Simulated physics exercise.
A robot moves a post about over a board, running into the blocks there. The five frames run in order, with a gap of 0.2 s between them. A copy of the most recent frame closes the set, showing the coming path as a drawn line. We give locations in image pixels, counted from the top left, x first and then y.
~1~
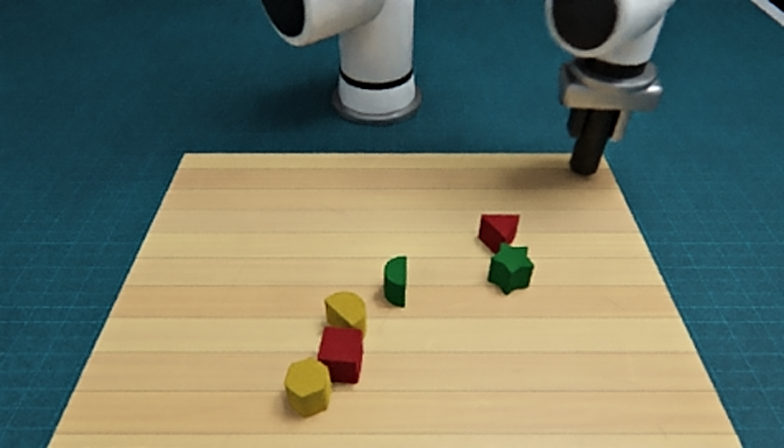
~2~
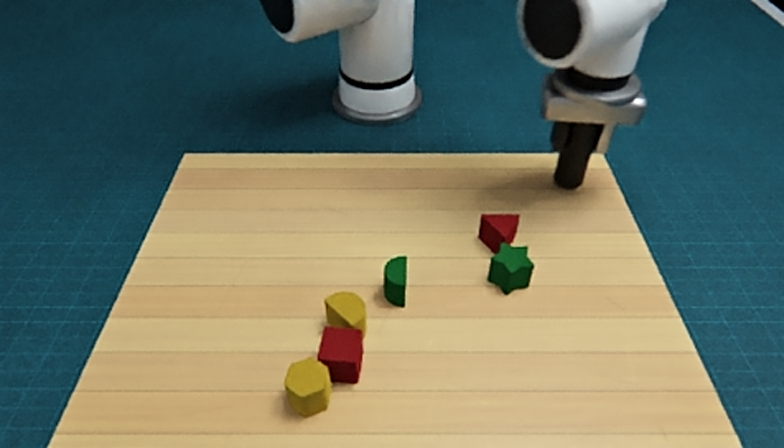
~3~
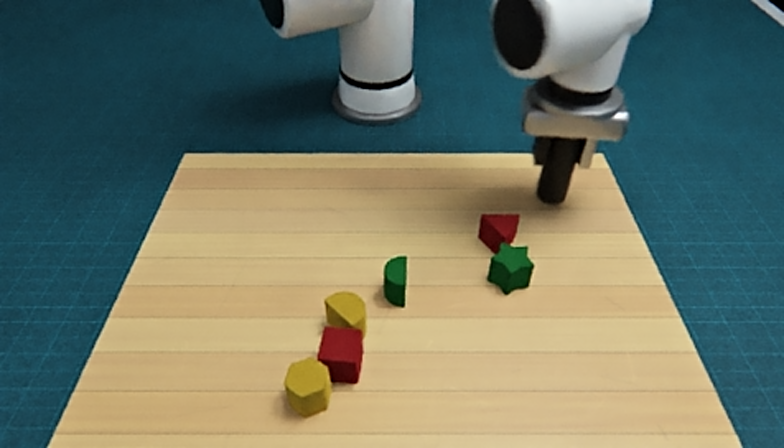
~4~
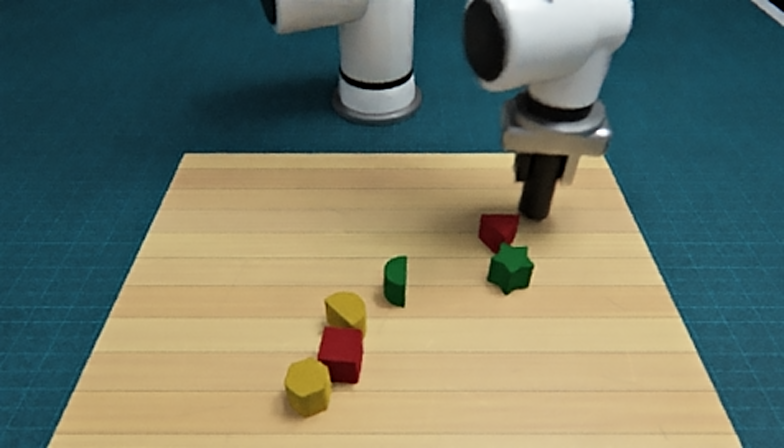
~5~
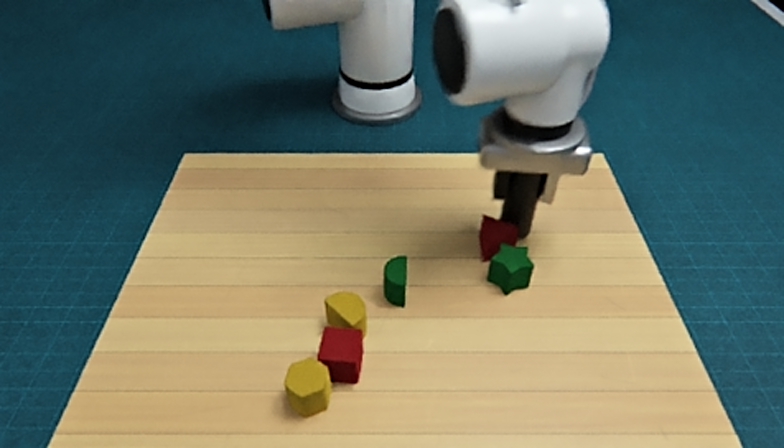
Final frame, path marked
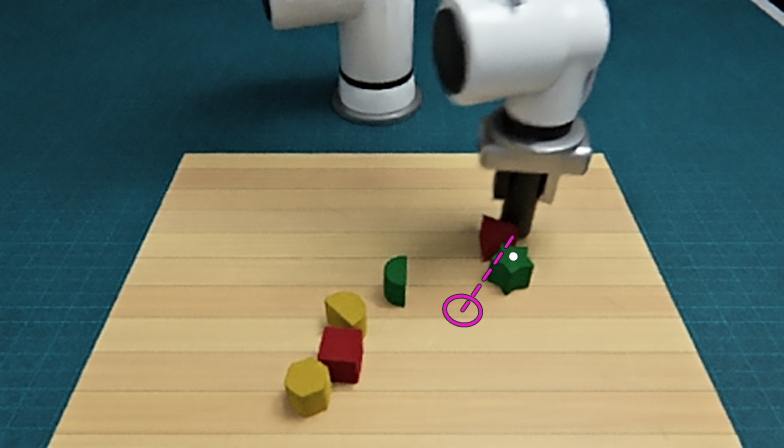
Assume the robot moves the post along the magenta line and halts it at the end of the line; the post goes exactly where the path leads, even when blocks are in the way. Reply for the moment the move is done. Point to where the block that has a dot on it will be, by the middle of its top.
At the end it should sit near (515, 280).
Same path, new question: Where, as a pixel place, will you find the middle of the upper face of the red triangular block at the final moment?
Its top centre lands on (452, 254).
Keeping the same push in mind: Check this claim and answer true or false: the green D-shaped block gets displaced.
It is false.
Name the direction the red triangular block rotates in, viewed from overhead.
Looking down, my answer is that the red triangular block rotates clockwise.
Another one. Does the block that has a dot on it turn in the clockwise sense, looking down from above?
I believe not.
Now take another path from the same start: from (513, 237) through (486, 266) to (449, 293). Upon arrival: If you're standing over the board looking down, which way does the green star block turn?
Verdict: Counterclockwise.
Drawn move, from (513, 237) to (463, 310); the dot is on the green star block.
The first path, step by step. One third of the way, post at (499, 252); red triangular block at (474, 243), turned 30° clockwise; green star block at (511, 263), turned 30° anticlockwise.
Two thirds of the way, post at (482, 276); red triangular block at (455, 253), turned 75° clockwise; green star block at (515, 277), turned 65° anticlockwise.
At the end, post at (464, 302); green D-shaped block still; red triangular block at (452, 254), turned 85° clockwise; green star block at (515, 280), turned 80° anticlockwise.
